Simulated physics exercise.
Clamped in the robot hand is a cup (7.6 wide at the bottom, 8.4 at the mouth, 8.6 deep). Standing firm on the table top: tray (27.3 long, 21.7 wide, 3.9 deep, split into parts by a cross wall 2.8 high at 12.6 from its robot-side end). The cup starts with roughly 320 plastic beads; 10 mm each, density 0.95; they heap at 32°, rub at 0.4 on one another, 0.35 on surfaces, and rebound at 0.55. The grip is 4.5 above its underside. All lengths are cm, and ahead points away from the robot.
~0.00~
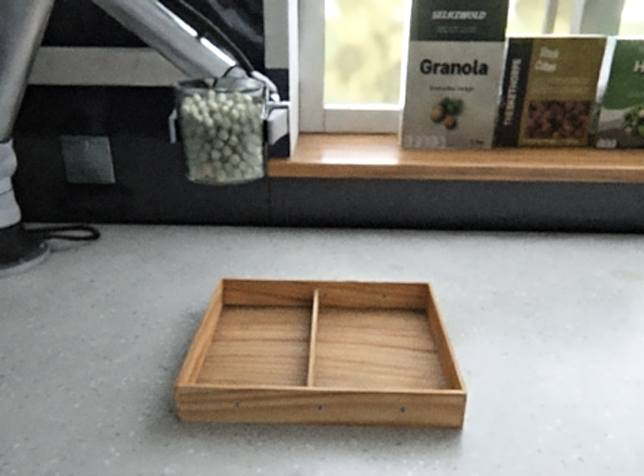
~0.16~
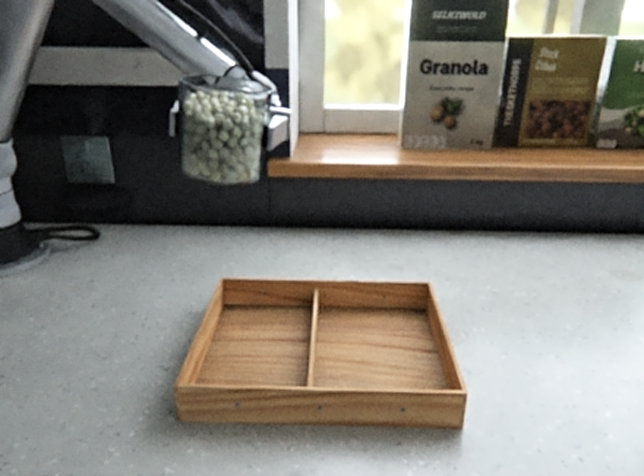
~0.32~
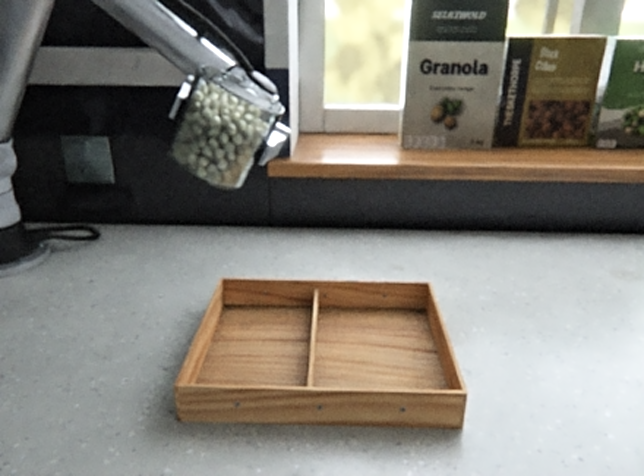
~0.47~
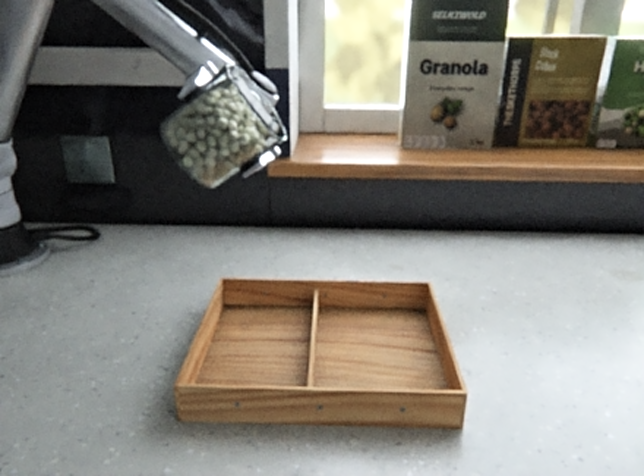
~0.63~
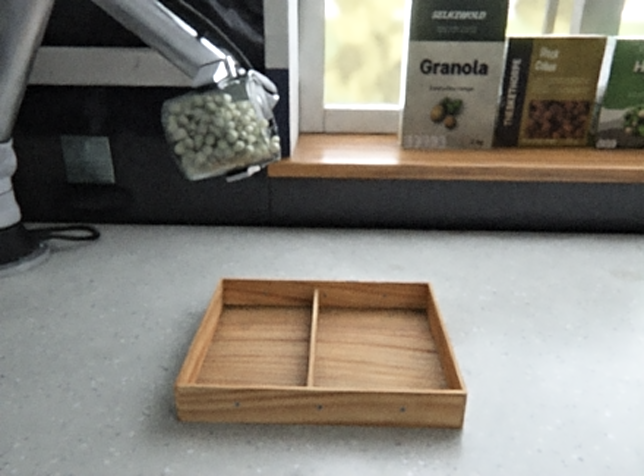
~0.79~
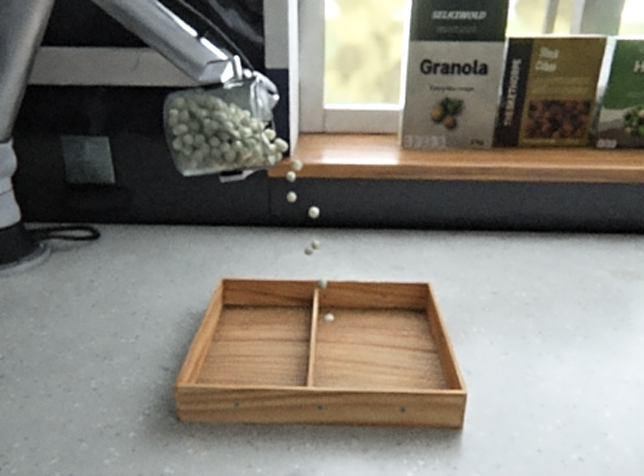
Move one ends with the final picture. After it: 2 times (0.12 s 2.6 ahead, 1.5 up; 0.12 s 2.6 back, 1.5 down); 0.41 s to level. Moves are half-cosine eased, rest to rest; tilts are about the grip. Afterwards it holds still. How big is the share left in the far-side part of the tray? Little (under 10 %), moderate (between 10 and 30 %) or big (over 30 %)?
Answer: Big; over 30 % of the plastic beads finish in the far-side part of the tray.
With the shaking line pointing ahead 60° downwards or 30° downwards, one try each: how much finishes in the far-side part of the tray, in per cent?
About 20 and 35 per cent.
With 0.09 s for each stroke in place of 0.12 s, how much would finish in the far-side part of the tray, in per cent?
In that case some 70 per cent.
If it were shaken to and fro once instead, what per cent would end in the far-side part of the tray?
In that case some 40 per cent.
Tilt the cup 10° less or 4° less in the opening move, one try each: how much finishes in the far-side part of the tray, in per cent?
Some 35 and 50 per cent.
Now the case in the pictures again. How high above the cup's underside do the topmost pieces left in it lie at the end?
About 5.0 cm.
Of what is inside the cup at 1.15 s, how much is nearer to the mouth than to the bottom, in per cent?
About 55 per cent.
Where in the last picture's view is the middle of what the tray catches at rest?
Around (384, 353).
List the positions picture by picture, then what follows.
The first frame shows cup middle at (224, 131), level; upper third of the load around (221, 117), from x 185 to 260, top at y 100; 323 in the cup.
The second frame shows cup middle at (223, 131), tilted 8° forward; upper third of the load around (220, 117), from x 185 to 260, top at y 100.
The third frame shows cup middle at (223, 131), tilted 28° forward; upper third of the load around (215, 116), from x 175 to 265, top at y 90.
The fourth frame shows cup middle at (222, 130), tilted 53° forward; upper third of the load around (215, 114), from x 170 to 260, top at y 90.
The fifth frame shows cup middle at (222, 129), tilted 73° forward; upper third of the load around (211, 114), from x 175 to 275, top at y 100.
The sixth frame shows cup middle at (222, 129), tilted 81° forward; upper third of the load around (208, 118), from x 175 to 330, top at y 100; 315 in the cup, 1 in the far-side part, 7 in flight or on a rim.
By 1.15 s, tilted 81° forward, highest piece 28 above the table; 189 in the cup, 79 in the far-side part, 15 in the robot-side part, 40 in flight or on a rim.
By 1.50 s, tilted 32° forward, highest piece 28 above the table; 176 in the far-side part, 107 in the cup, 31 in the robot-side part, 1 on the table or floor, 8 in flight or on a rim.
By 1.88 s, level, highest piece 27 above the table; 183 in the far-side part, 107 in the cup, 31 in the robot-side part, 2 on the table or floor.
By 2.93 s, level, highest piece 27 above the table; 183 in the far-side part, 107 in the cup, 31 in the robot-side part, 2 on the table or floor.
Final count, 183 in the far-side part, 107 in the cup, 31 in the robot-side part, 2 on the table or floor. That is 57 % in the far-side part of the tray.
